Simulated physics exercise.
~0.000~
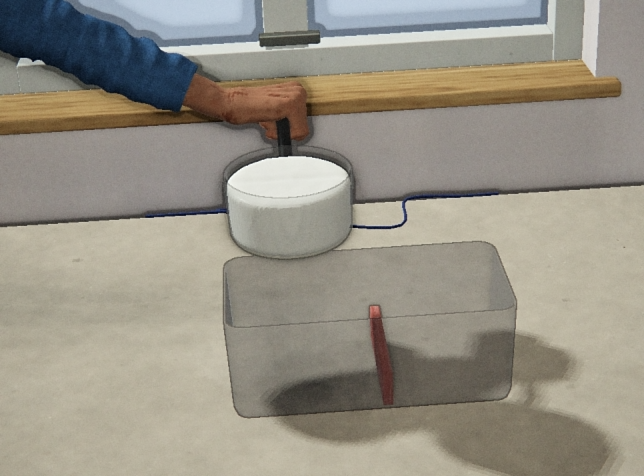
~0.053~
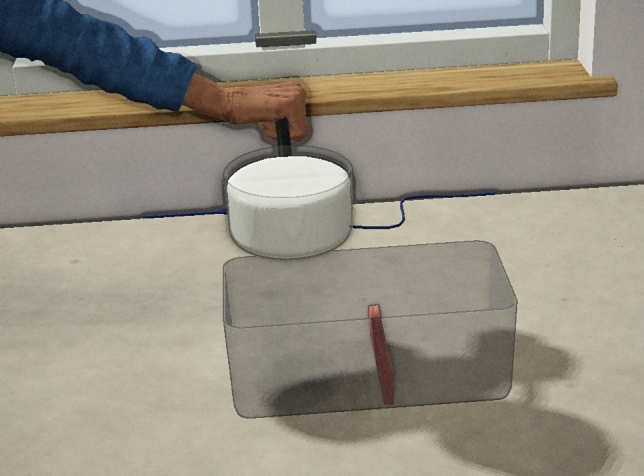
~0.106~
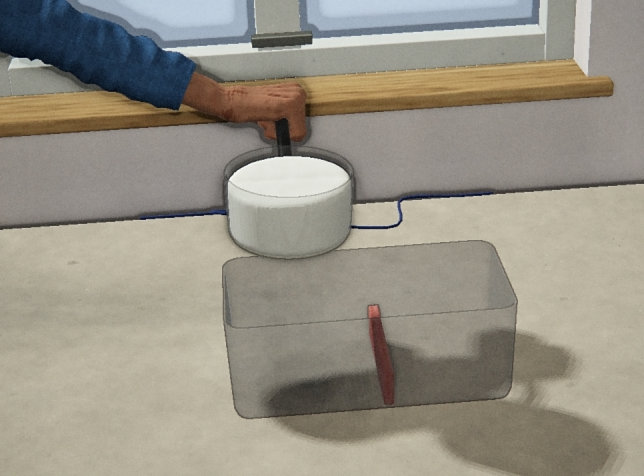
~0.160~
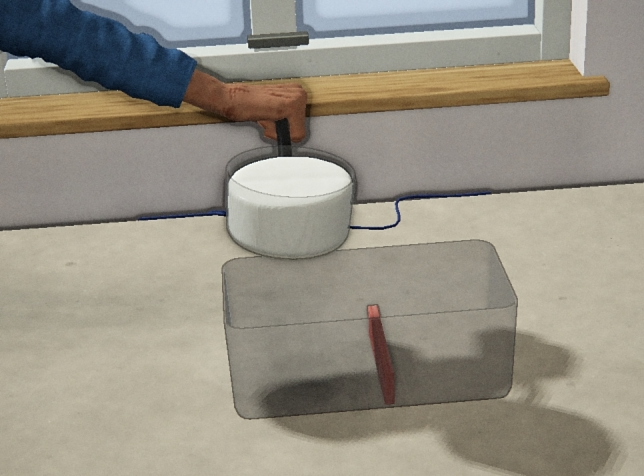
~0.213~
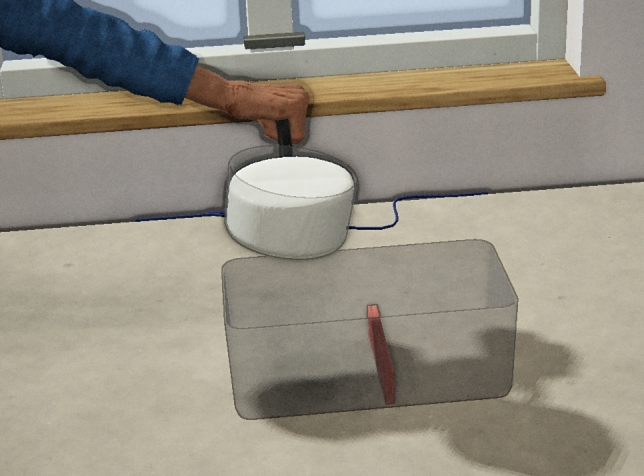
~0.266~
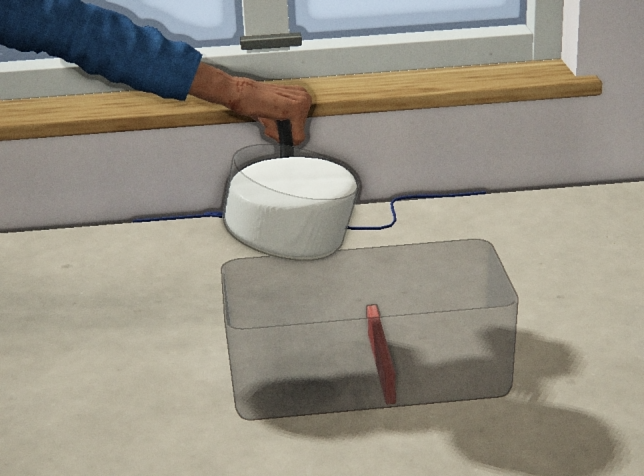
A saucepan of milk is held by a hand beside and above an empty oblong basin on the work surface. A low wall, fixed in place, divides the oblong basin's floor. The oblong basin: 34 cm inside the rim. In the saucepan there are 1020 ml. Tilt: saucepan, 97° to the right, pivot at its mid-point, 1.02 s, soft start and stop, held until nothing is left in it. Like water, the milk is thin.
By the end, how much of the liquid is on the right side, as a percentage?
Around 80 percent.
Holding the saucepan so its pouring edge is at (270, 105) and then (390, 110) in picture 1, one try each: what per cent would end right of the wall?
25 in a hundred, followed by 80 in a hundred.
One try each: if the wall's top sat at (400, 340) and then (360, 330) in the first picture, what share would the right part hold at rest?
First 60, then 95 per cent.
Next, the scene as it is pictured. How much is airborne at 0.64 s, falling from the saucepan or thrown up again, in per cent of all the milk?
Some 28 % is the figure.
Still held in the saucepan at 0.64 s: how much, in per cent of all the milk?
56 %.
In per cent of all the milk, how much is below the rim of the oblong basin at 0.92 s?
I reckon close to 80 per cent.
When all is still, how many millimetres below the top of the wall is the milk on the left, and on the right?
Left: Roughly 38 mm; right: Roughly 10 mm.
By 0.64 s the tilt is 68° and 56 per cent is still to pour, 1 is left of the wall and 17 right of it.
By 0.92 s the tilt is 95° and 13 per cent is still to pour, 8 is left of the wall and 72 right of it.
By 1.21 s the tilt is 97° and 2 per cent is still to pour, 16 is left of the wall and 80 right of it.
By 1.52 s the tilt is 97° and 0 per cent is still to pour, 19 is left of the wall and 80 right of it.
At rest 19 per cent lies left of the wall, 80 right of it and 0 outside.
